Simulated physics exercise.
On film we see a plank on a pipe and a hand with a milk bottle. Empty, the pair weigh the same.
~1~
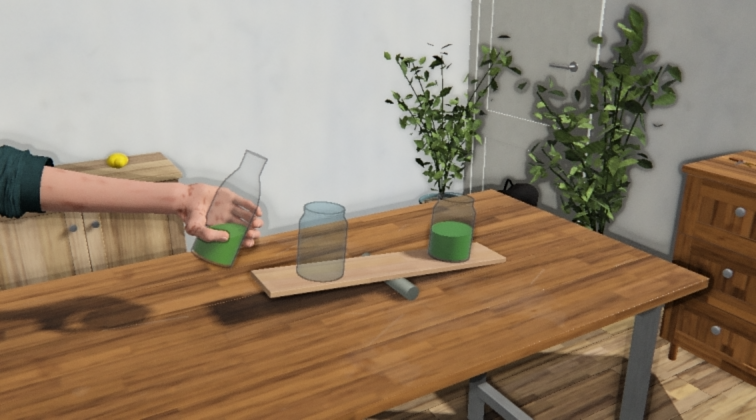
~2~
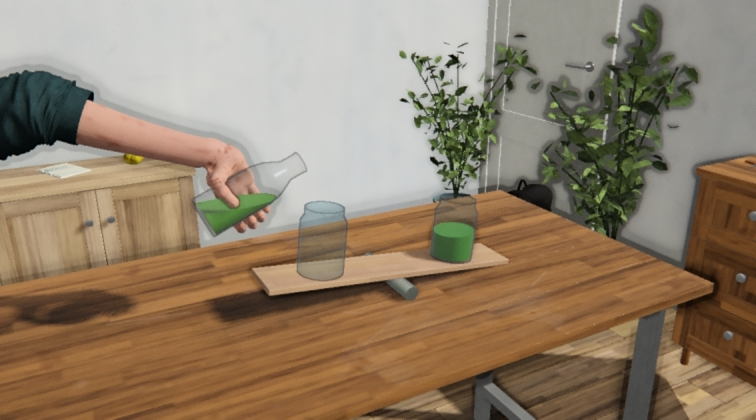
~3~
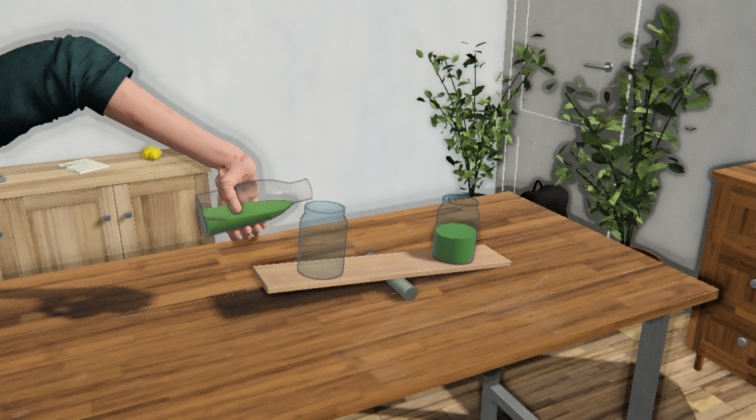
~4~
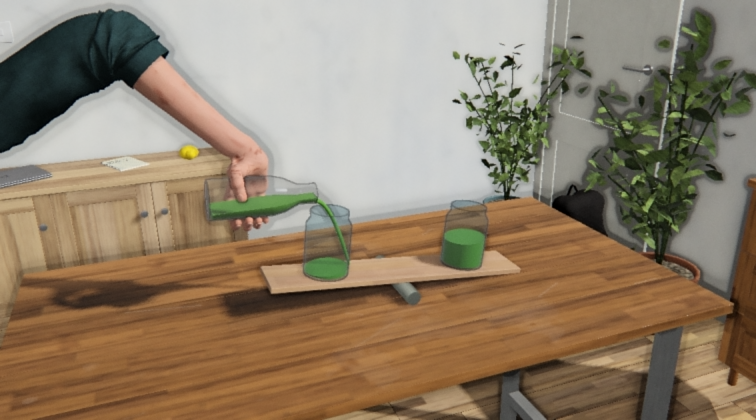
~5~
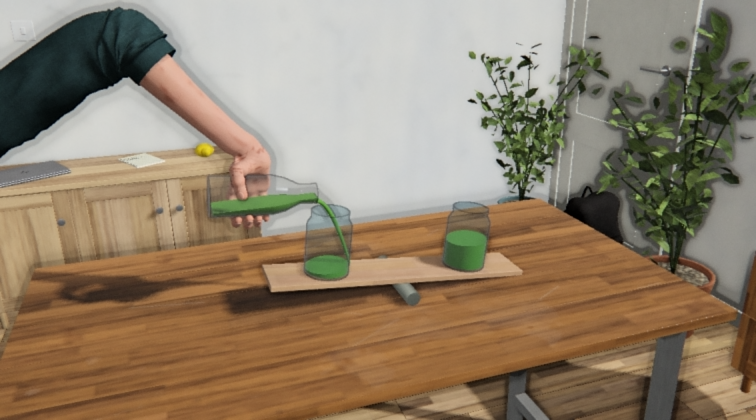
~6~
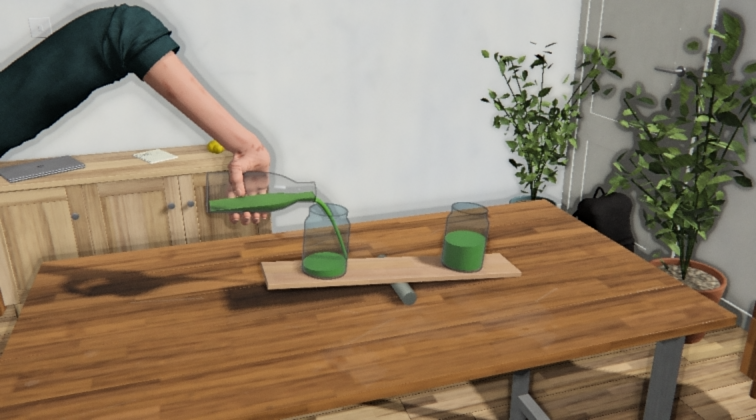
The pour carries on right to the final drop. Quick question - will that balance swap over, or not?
It does not.
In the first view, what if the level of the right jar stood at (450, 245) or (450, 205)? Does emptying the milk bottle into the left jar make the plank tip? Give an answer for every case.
Well, in the first case it topples over, and in the second it won't budge.
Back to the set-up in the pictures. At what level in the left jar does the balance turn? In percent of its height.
Estimated fill: Near 40 per cent.
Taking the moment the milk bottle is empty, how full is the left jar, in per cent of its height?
Close to 25 in every hundred of its height.
Next, the left jar is about a quarter full; the plank leans as before.
Finally, the left jar is about a quarter full; the plank leans as before.
